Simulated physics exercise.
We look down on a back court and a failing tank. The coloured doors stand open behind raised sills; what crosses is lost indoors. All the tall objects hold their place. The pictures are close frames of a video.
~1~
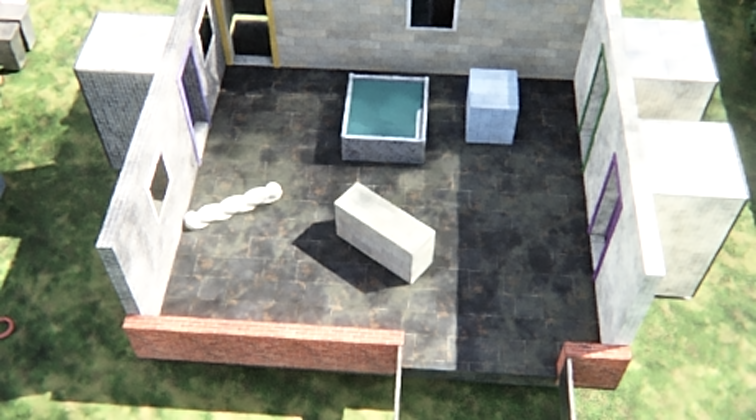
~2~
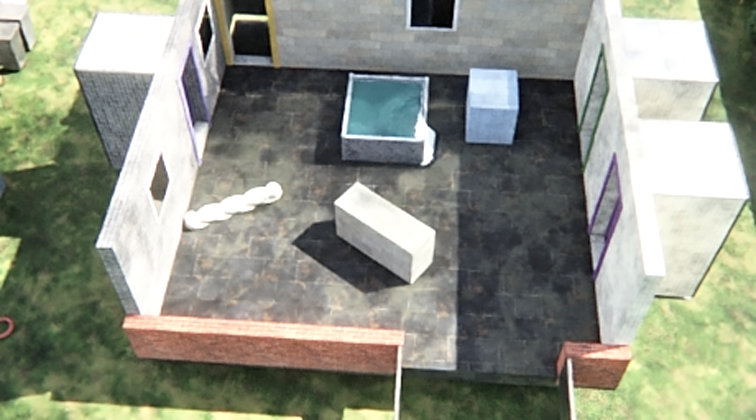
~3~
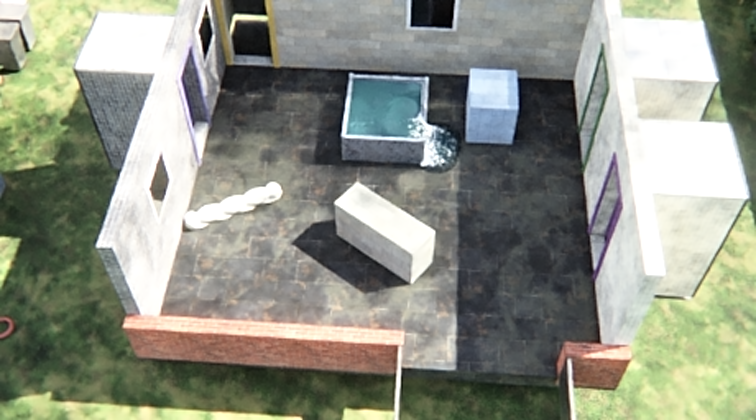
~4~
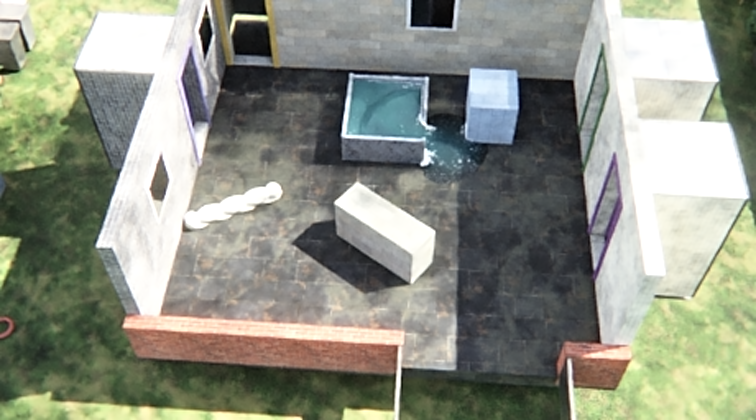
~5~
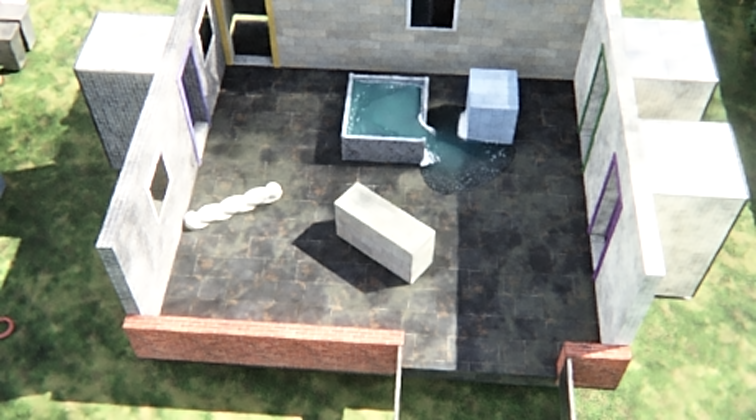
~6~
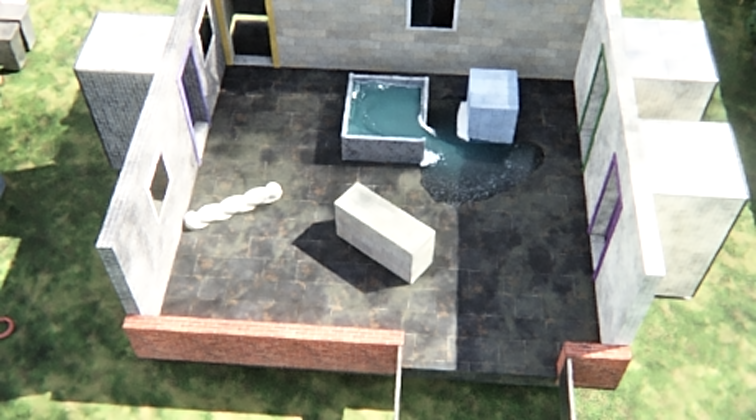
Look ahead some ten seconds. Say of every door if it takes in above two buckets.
The purple door floods; the green door holds within the limit; the yellow door holds within the limit; the blue door holds within the limit.
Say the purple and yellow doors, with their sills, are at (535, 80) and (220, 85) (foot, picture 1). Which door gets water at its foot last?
I say the door marked blue.
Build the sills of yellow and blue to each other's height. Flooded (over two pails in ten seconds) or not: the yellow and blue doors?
Yellow door takes less, blue door lets less in.
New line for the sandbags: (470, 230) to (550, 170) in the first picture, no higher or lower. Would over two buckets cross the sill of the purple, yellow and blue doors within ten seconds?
Then: Purple door is under; yellow door takes less; blue door is under.
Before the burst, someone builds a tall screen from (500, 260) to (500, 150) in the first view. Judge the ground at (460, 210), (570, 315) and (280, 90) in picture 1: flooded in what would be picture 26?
In turn: Covered, clear, clear.
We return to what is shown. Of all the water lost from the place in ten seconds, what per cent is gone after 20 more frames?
Near 10 in a hundred.
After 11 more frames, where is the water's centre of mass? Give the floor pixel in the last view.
Near (450, 147).
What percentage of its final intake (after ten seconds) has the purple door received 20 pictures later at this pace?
Roughly 60 per cent.
A moment on, water covers 15 % of the floor; the purple door not reached, the green door wet at the sill, nothing in, the yellow door not reached, the blue door not reached.
Next, water covers 25 % of the floor; the purple door under two buckets in, the green door wet at the sill, nothing in, the yellow door not reached, the blue door not reached.
Then, water covers 35 % of the floor; the purple door over two buckets in, the green door under two buckets in, the yellow door not reached, the blue door not reached.
Later, water covers 45 % of the floor; the purple door over two buckets in, the green door under two buckets in, the yellow door wet at the sill, nothing in, the blue door not reached.
In the end, water covers 65 % of the floor; the purple door over two buckets in, the green door under two buckets in, the yellow door wet at the sill, nothing in, the blue door wet at the sill, nothing in.
